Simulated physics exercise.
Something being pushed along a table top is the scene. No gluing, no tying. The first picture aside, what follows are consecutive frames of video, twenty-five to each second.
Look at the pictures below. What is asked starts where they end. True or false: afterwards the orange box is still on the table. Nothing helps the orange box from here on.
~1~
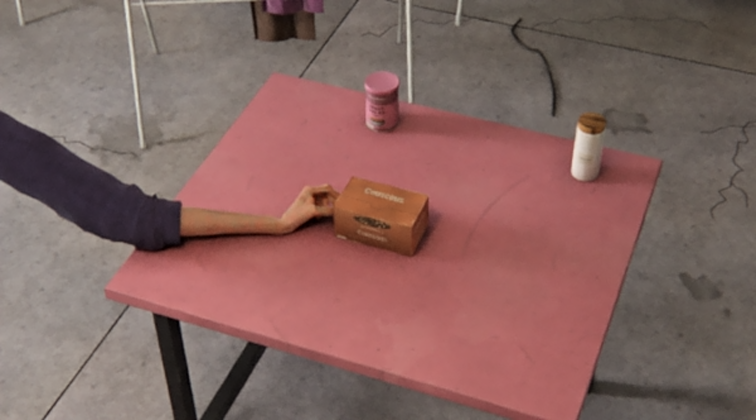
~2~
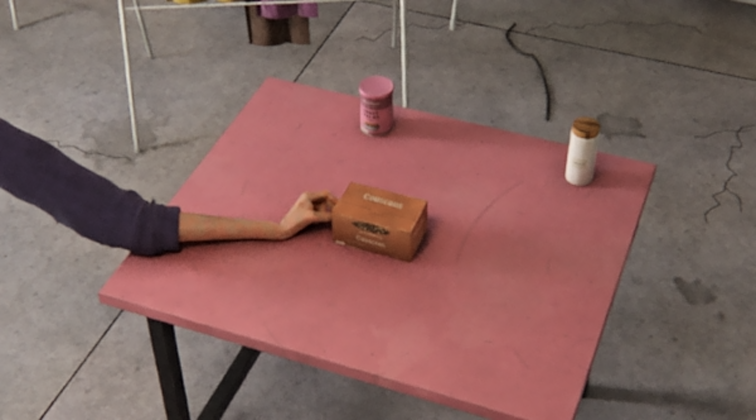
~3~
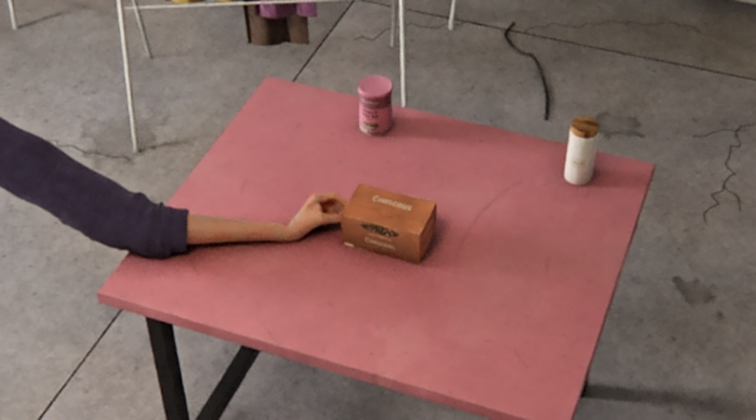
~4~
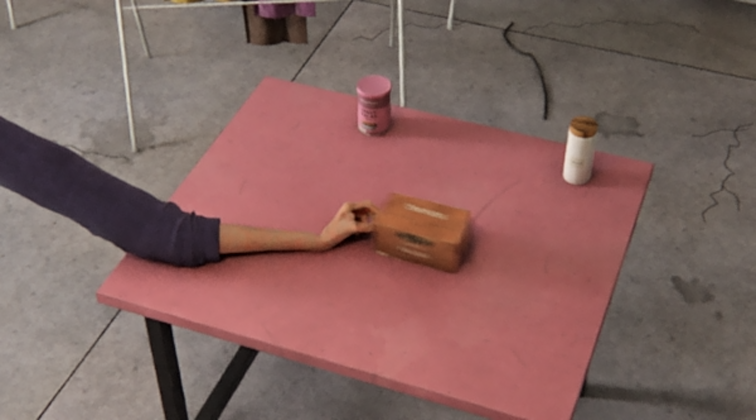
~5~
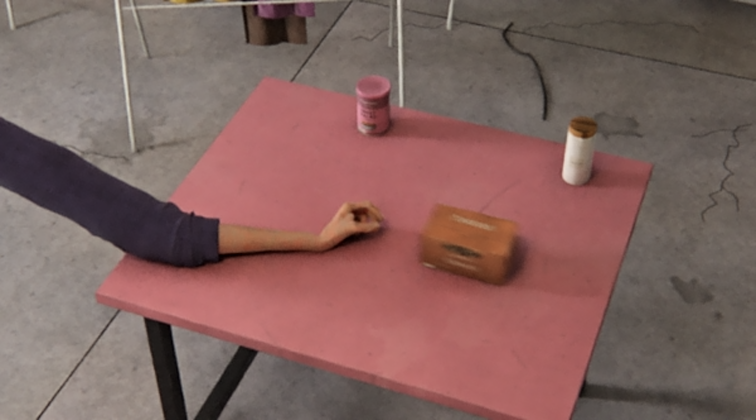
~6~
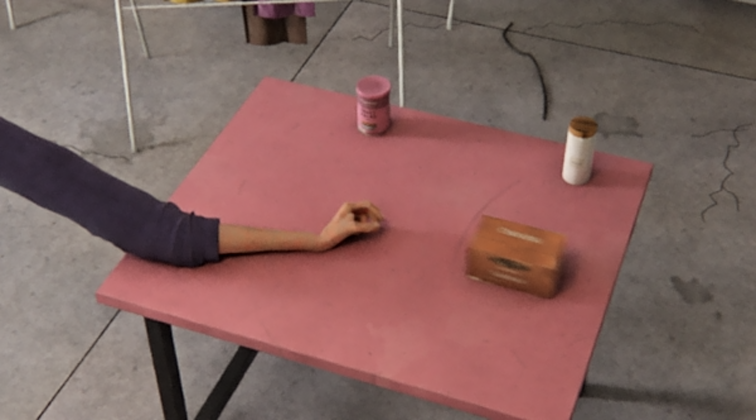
False.
Then, 0.20 s after the last picture, orange box now off the table.
Then, 0.30 s after the last picture, things are still on the move.
Then, 0.50 s after the last picture, as before.
By the end, off the table, orange box.
